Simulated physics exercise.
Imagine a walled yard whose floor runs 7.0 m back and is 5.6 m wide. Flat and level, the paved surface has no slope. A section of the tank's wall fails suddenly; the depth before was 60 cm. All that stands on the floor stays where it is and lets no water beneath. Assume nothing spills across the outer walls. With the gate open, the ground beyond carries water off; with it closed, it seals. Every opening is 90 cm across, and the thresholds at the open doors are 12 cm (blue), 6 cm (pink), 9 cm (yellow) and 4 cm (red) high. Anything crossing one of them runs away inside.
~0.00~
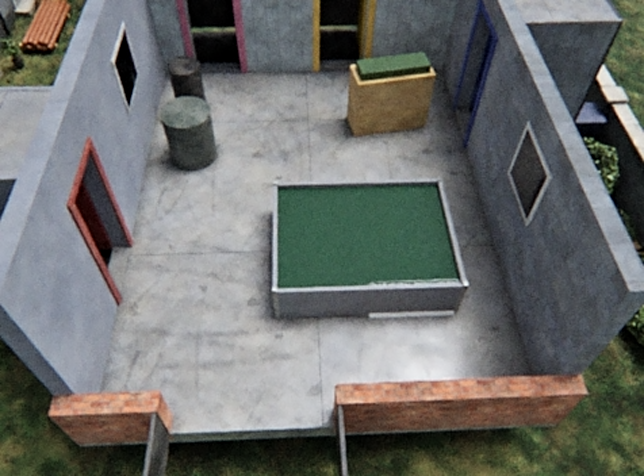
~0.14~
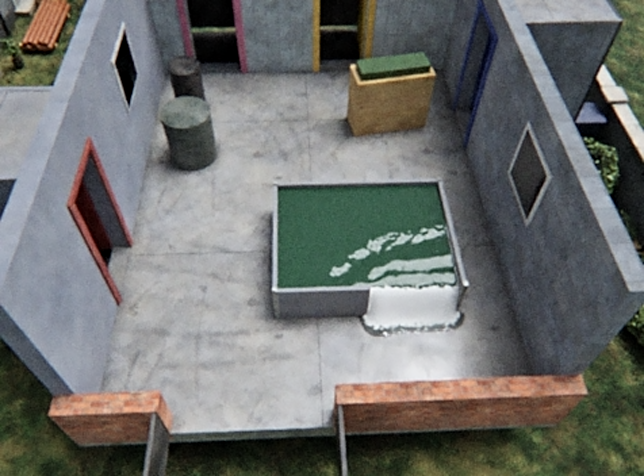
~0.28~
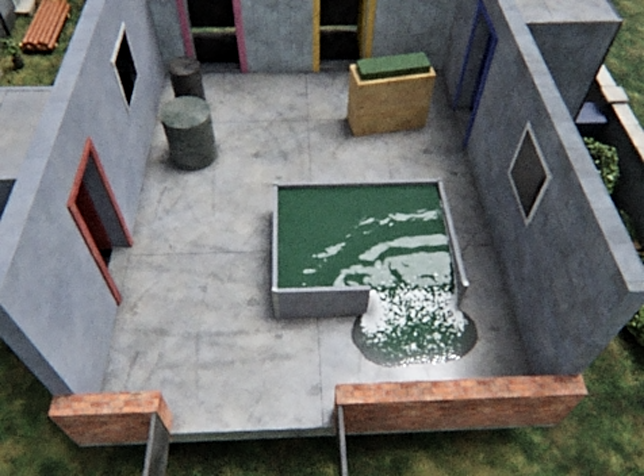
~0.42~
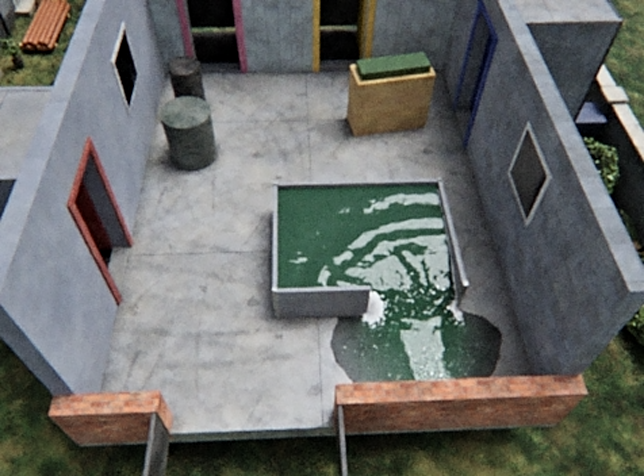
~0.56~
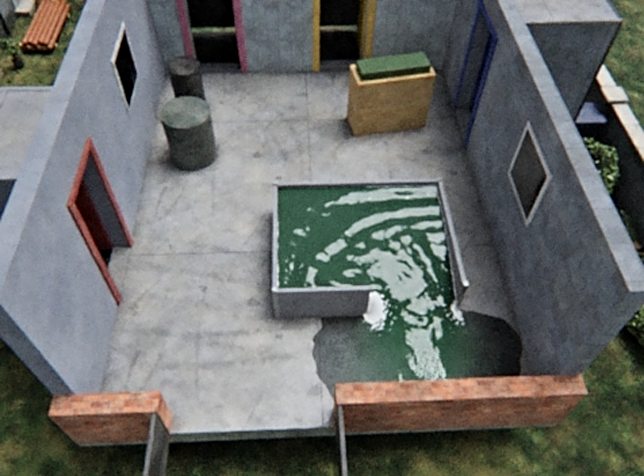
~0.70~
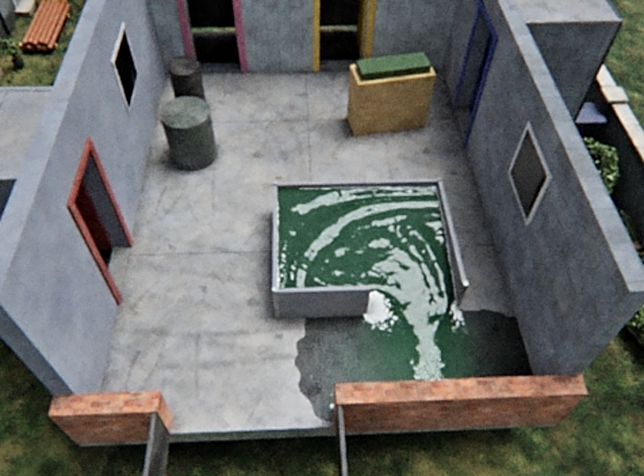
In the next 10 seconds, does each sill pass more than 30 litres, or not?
The blue door lets in less than the limit. The pink door lets in less than the limit. The yellow door lets in less than the limit. The red door lets in more than the limit.
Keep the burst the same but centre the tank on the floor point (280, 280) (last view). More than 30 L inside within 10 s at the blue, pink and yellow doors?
Blue stays inside, pink stays inside, yellow stays inside, judged against that limit.
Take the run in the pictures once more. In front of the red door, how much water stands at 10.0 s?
The depth comes to around 6.0 centimetres.
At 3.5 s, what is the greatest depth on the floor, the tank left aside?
Roughly 30 cm.
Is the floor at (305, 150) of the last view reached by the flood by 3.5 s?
Looks like it's not yet wet.
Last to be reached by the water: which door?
The final one is the pink door.
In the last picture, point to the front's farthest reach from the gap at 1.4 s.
At about (228, 411).
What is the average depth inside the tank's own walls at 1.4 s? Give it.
Some 43 cm on average.
After 1.4 s water covers 10 % of the floor and is deepest (62 cm) near (526, 399); blue door not reached, pink door not reached, yellow door not reached, red door not reached.
After 2.2 s water covers 30 % of the floor and is deepest (45 cm) near (540, 399); blue door not reached, pink door not reached, yellow door not reached, red door not reached.
After 3.5 s water covers 45 % of the floor and is deepest (30 cm) near (498, 400); blue door 8 cm at the sill, 0 L in, pink door not reached, yellow door not reached, red door 11 cm at the sill, 6 L in.
After 6.0 s water covers 75 % of the floor and is deepest (22 cm) near (444, 73); blue door 6 cm at the sill, 0 L in, pink door not reached, yellow door 5 cm at the sill, 0 L in, red door 9 cm at the sill, 48 L in.
After 10.0 s water covers 95 % of the floor and is deepest (12 cm) near (165, 78); blue door 6 cm at the sill, 0 L in, pink door 10 cm at the sill, 8 L in, yellow door 4 cm at the sill, 0 L in, red door 6 cm at the sill, 81 L in.
